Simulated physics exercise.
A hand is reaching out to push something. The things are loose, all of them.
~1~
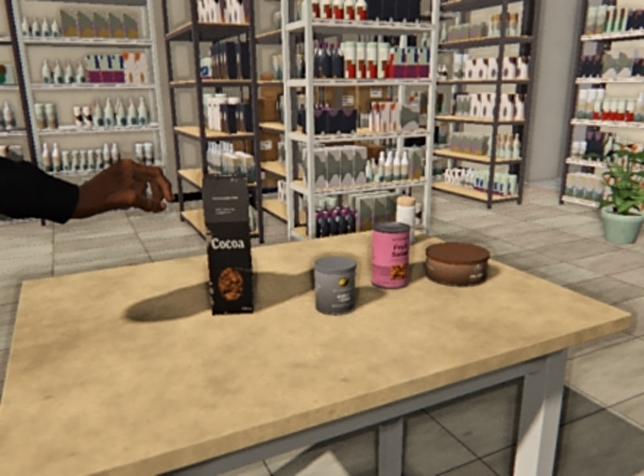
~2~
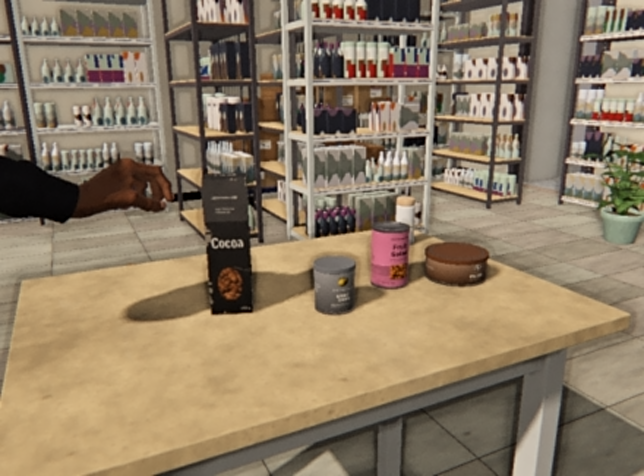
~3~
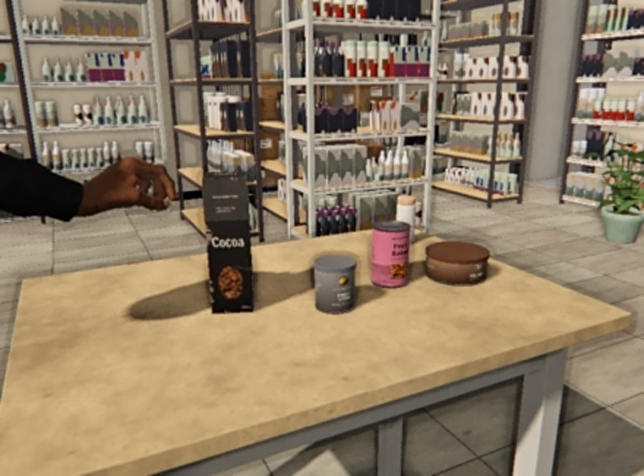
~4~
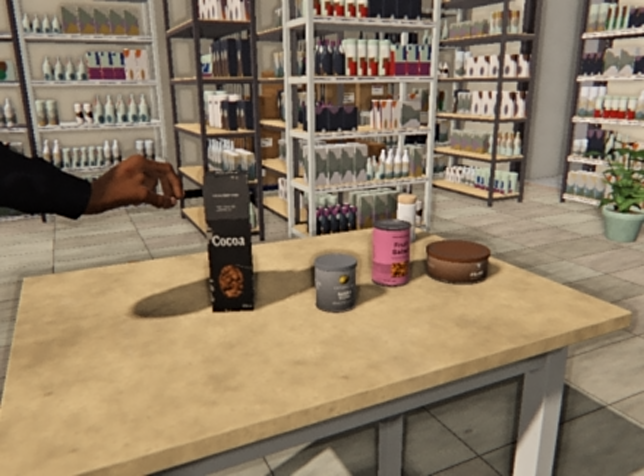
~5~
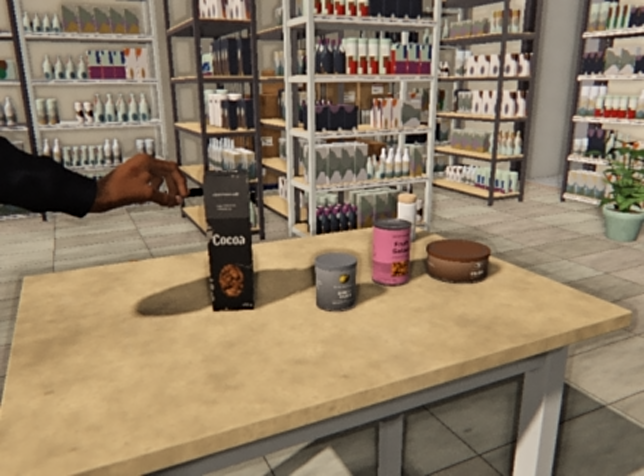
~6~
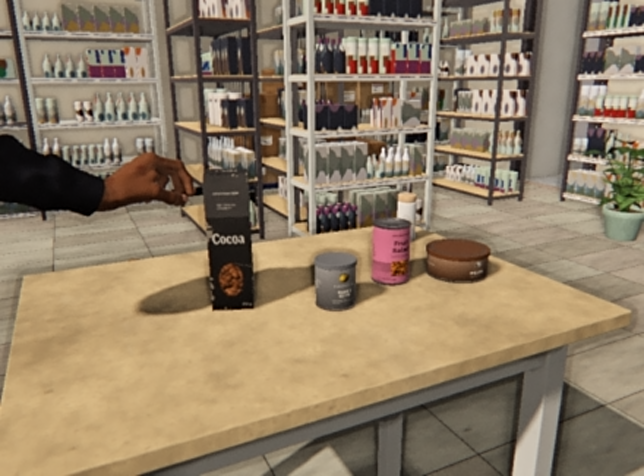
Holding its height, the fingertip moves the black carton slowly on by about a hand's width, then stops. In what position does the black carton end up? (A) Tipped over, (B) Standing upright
Answer: A.
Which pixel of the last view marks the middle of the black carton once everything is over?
Roughly (311, 269).
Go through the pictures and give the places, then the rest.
Black carton (230, 245), in the first frame.
Black carton (229, 244), in the second frame.
Black carton (230, 243), in the third frame.
Black carton (230, 242), in the fourth frame.
Black carton (231, 241), in the fifth frame.
Black carton (230, 240), in the sixth frame.
Then, 0.80 s after the last picture, black carton tipped 23° from how it was near (259, 236).
Then, 1.20 s after the last picture, black carton tipped 74° from how it was near (303, 252).
At rest, tipped over on the table, black carton. Seen from the same camera at the end, black carton near (311, 269).
